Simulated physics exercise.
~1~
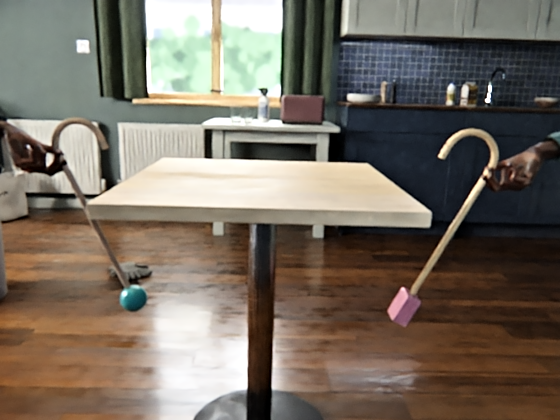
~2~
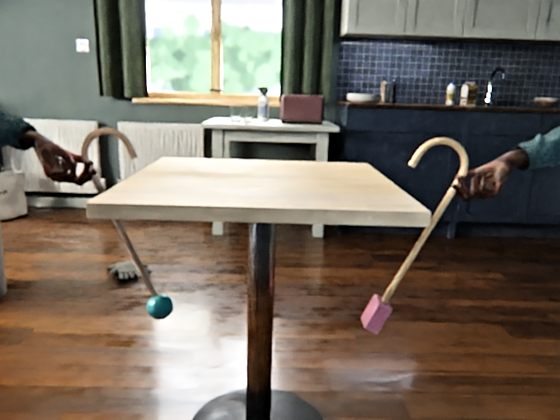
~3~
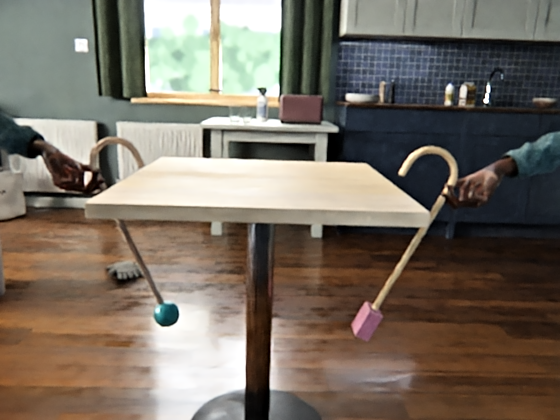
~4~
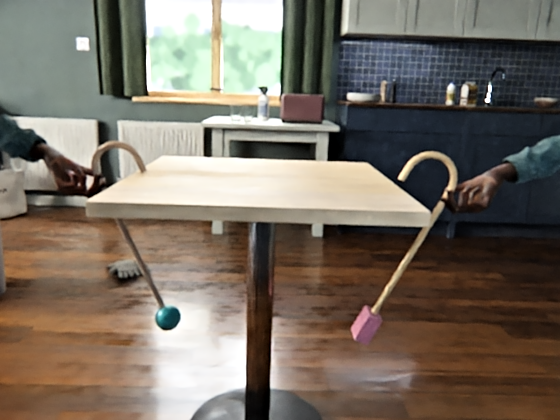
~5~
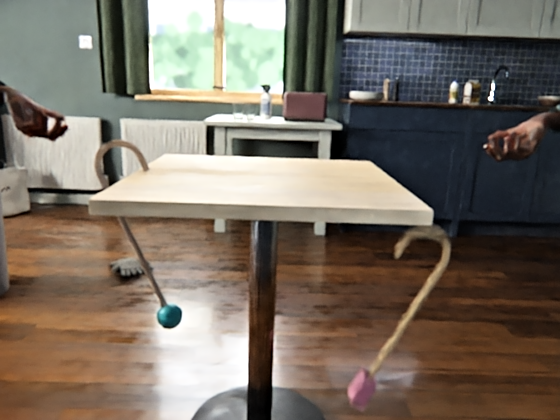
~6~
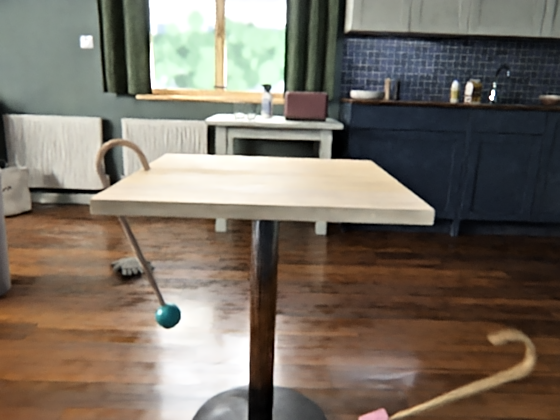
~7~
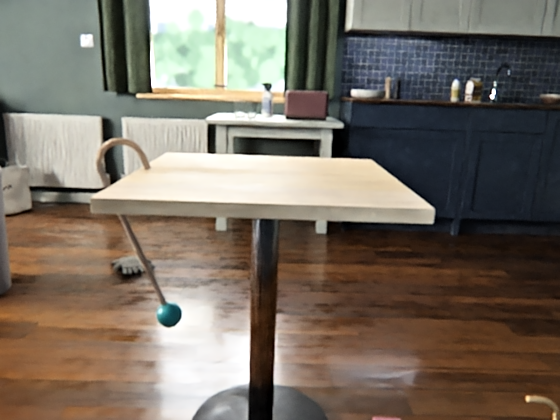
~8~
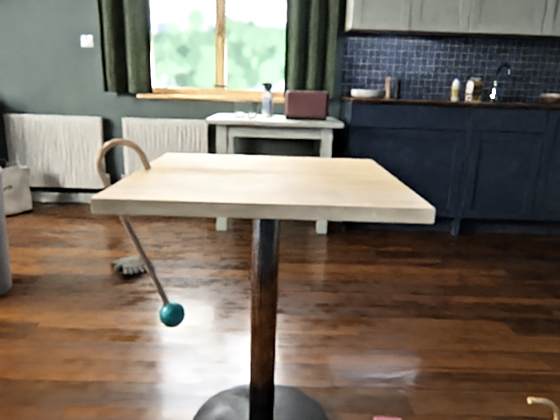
The clip opens on a small wooden table in a kitchen, with a hand at each side holding a curved-handled stick, one tipped with a turquoise ball and the other with a pink block. The hands move both sticks inward and bring their hooks to the table's opposite edges. Then both hands let go and draw back. The pink-tipped stick on the right slips off at once, tilting as it drops to the floor, mostly out of view. The turquoise-tipped one stays hooked over the left edge, hanging nearly still to the end.
